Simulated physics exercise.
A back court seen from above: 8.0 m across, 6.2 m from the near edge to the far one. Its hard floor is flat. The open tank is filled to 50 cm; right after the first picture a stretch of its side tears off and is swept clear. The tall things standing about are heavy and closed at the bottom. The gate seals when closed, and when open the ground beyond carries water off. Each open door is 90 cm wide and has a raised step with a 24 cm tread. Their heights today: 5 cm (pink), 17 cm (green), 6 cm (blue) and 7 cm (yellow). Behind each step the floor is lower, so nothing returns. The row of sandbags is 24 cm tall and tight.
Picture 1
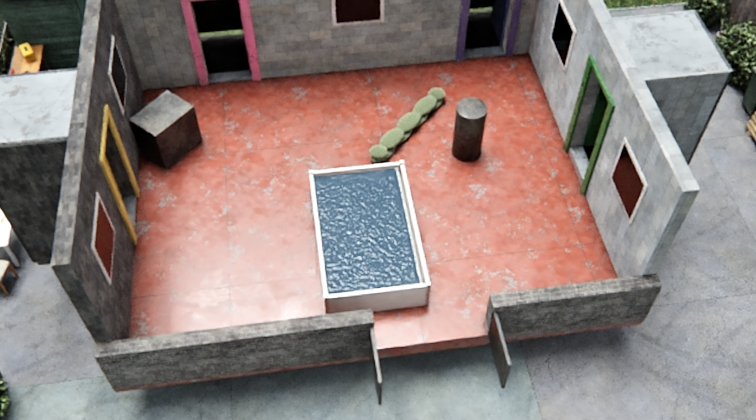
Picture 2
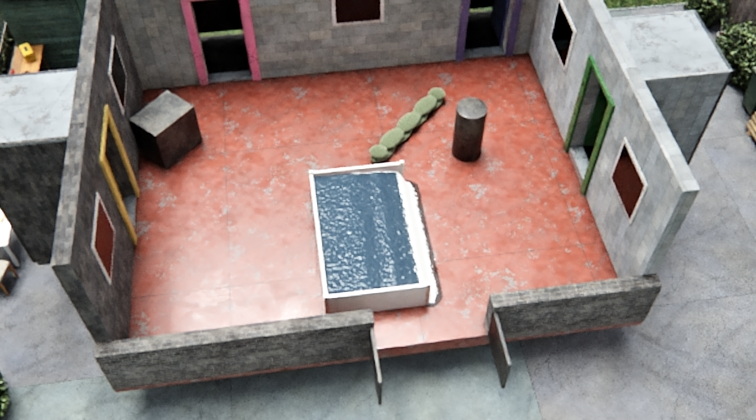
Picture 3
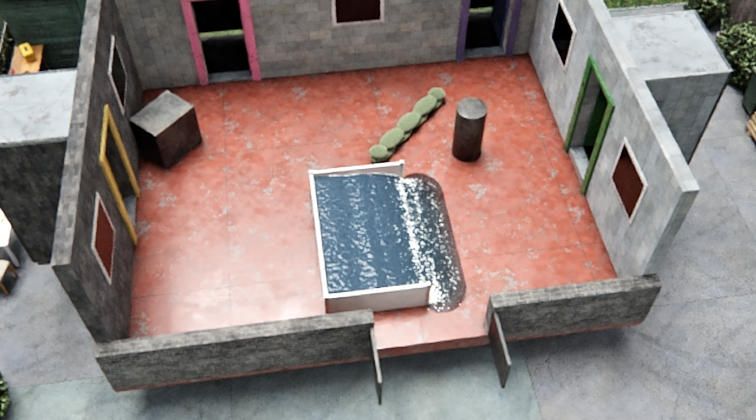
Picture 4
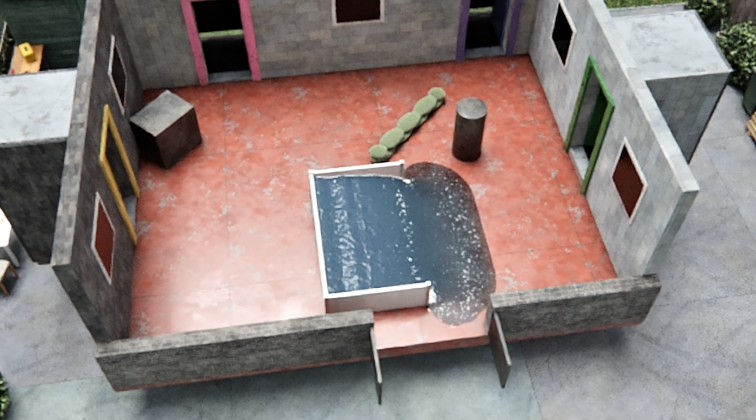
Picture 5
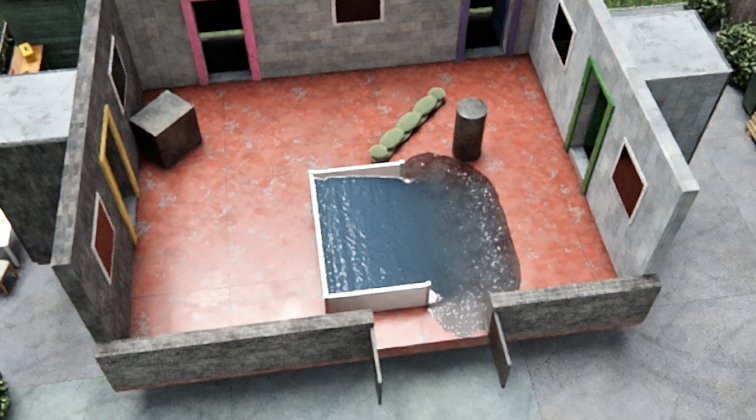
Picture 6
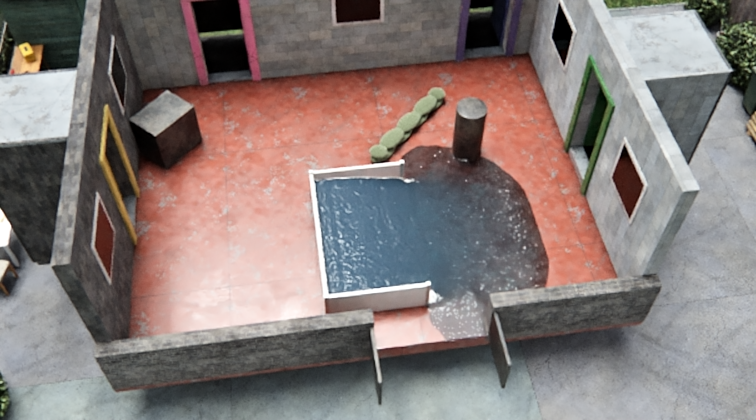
Water burst out through the right side of a white-walled open tank in a red-floored court, then spread rightward in a widening dark pool, surrounding the base of the dark cylinder near the hedge.
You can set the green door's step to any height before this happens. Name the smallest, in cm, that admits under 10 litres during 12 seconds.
Some 21 cm above the ground.
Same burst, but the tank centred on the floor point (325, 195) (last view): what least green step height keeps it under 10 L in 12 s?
Some 21 cm.
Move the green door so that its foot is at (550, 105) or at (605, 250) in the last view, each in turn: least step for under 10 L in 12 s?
About 7.0 and 25 cm.
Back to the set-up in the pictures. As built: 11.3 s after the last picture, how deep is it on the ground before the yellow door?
About 3.0 cm.
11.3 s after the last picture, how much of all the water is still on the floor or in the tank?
Roughly 82 in a hundred.
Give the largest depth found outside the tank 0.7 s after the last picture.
About 28 cm.
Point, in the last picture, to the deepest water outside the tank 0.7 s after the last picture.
Near (593, 225).
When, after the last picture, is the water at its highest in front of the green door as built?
At about 1.6 s.
Then, 0.7 s after the last picture water covers 25 % of the floor, deepest (28 cm) near (593, 225); 11 cm at the green door, 0 litres in over its 17 cm step.
Then, 2.3 s after the last picture water covers 35 % of the floor, deepest (26 cm) near (624, 304); 20 cm at the green door, 25 litres in over its 17 cm step.
Then, 11.3 s after the last picture water covers 75 % of the floor, deepest (7 cm) near (536, 240); 5 cm at the green door, 30 litres in over its 17 cm step.
At the green door as built, the water peaked near 25 cm, 1.5 s after the last picture.
Run again over the same 12 s with other heights there, 17 litres in over 19 cm, 4 litres over 22.5 cm. The limit of 10 litres is kept from about 21 cm up.
